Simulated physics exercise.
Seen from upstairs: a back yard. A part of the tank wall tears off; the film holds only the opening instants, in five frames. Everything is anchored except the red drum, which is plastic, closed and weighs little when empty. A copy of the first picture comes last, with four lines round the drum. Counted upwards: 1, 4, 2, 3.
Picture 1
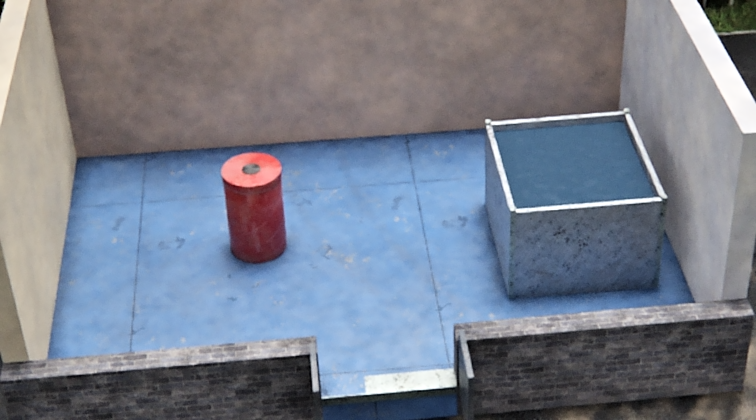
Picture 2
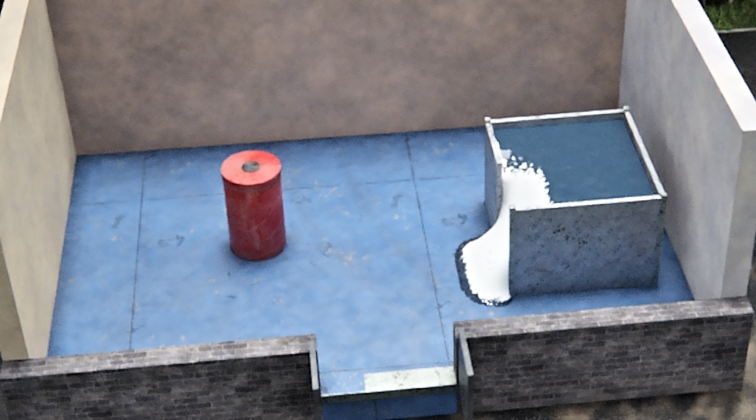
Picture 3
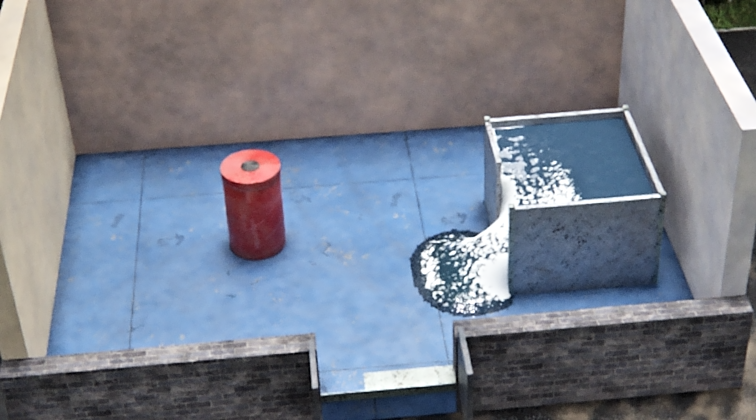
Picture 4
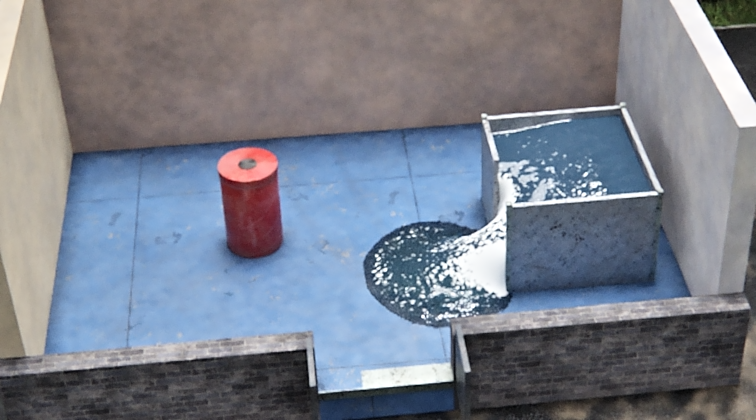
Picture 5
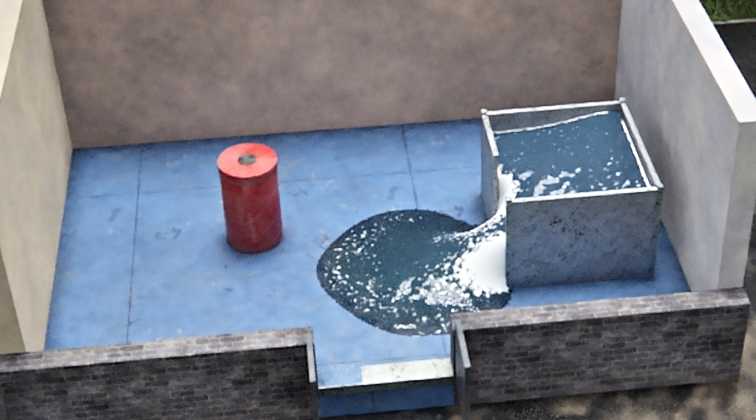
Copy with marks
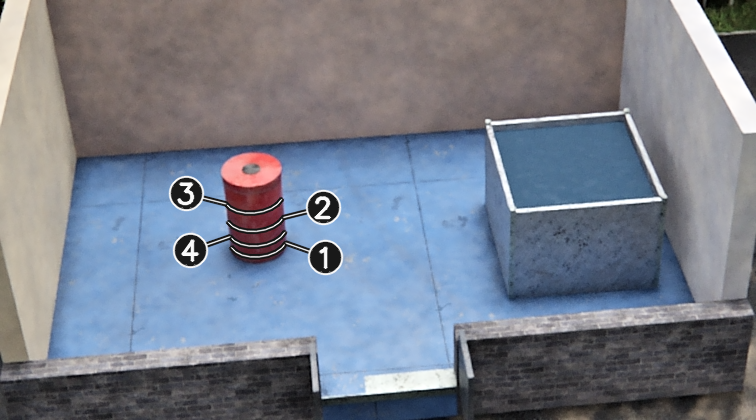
Water pours from a square tank and spreads leftward across the blue floor of a walled yard.
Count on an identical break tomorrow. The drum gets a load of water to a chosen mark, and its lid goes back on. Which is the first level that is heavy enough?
Choose 2.
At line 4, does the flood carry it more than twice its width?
No, it does not.
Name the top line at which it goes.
That would be 4.
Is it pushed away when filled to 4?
Yes, that goes wrong.
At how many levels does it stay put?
Two.
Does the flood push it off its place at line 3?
No, not at all.
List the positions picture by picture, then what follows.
In the first frame, lid of the red drum at (250, 170); tank full, its middle at (572, 166); open gate at (385, 334).
In the second frame, 2 % of the ground wet, in view closest to the drum at (465, 261).
In the third frame, 4 % of the ground wet, in view closest to the drum at (424, 251).
In the fourth frame, 7 % of the ground wet, in view closest to the drum at (373, 264).
In the fifth frame, lid of the red drum at (246, 160); 11 % of the ground wet, in view closest to the drum at (333, 254).
On the marked copy, 1 at (259, 256); 2 at (256, 231); 3 at (254, 213); 4 at (257, 246); from the bottom up 1, 4, 2, 3.
With 1, it is pushed about 3 times its own width away.
With 2, it does not move.
With 3, it does not move.
With 4, it is pushed about half its own width away.
